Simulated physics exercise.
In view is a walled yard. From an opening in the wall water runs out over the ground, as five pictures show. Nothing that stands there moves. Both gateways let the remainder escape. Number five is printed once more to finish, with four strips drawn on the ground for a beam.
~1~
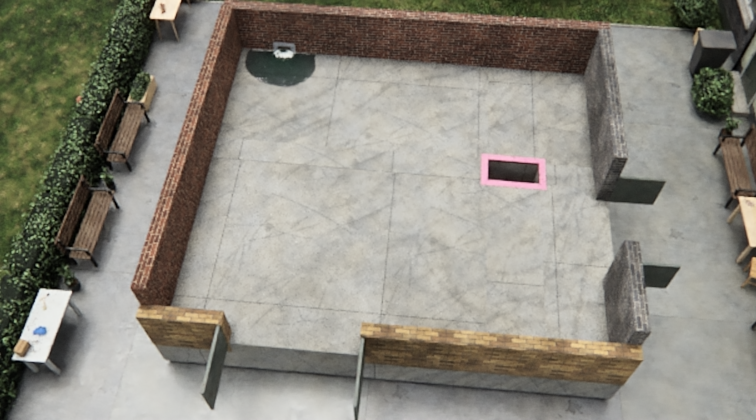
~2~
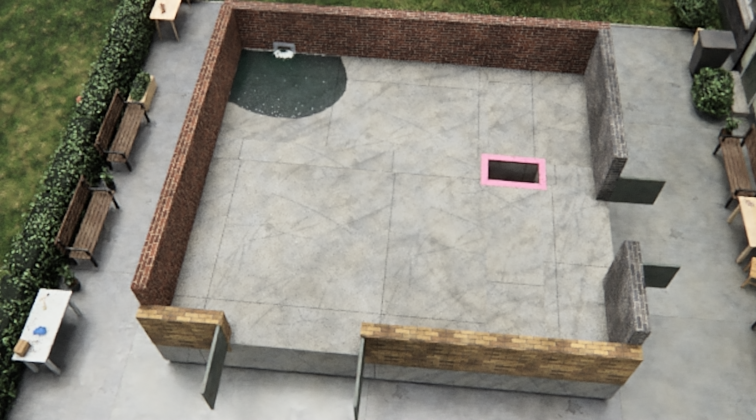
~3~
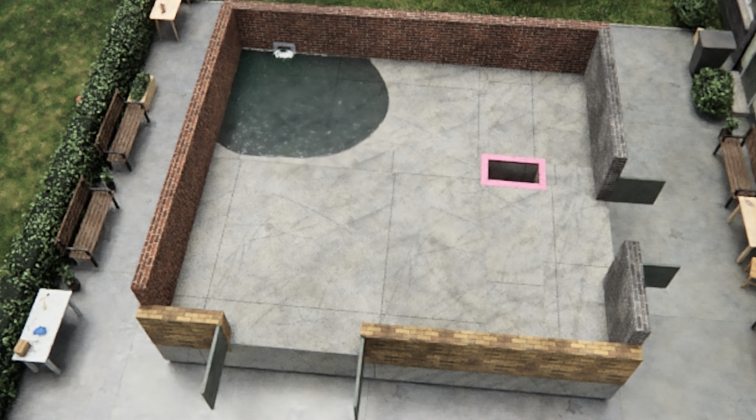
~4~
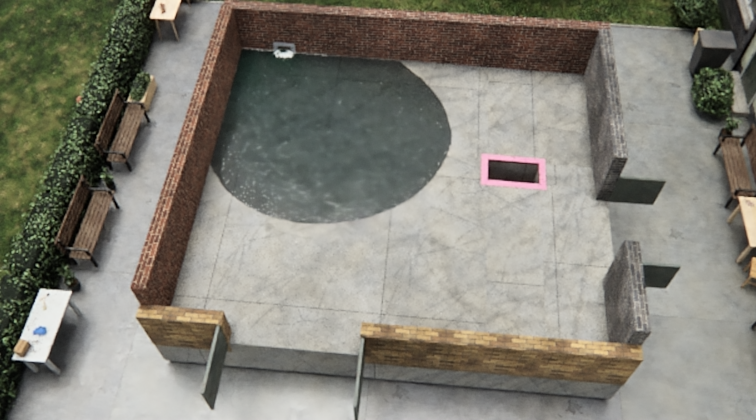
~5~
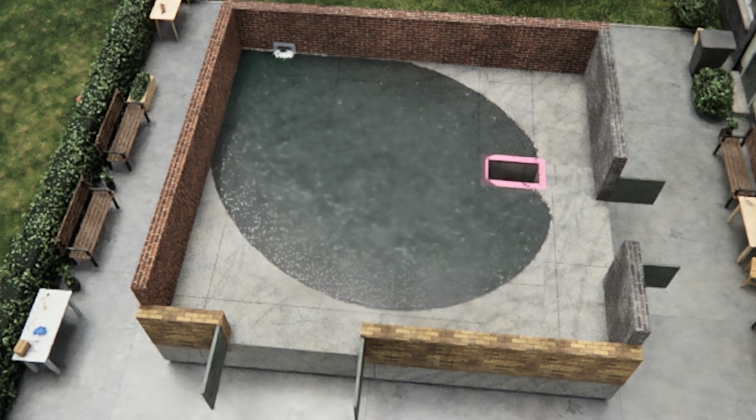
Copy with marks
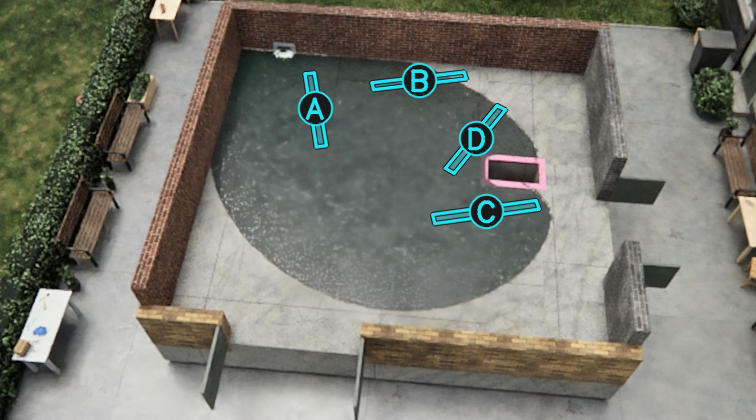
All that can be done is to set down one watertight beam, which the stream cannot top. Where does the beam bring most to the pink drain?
It is C.
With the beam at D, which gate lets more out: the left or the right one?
More leaves on the right.
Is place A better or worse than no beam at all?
Place A is worse.
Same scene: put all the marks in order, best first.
The order is C, B, A, D.
On the marked copy, A from (309, 73) to (321, 146); B from (372, 86) to (465, 75); C from (433, 219) to (537, 204); D from (449, 170) to (501, 107).
With A, about 9 % of the stream goes into the pink drain, about 90 % out by the gates.
With B, about 17 % of the stream goes into the pink drain, about 82 % out by the gates.
With C, about 37 % of the stream goes into the pink drain, about 62 % out by the gates.
With D, about 2 % of the stream goes into the pink drain, about 96 % out by the gates.
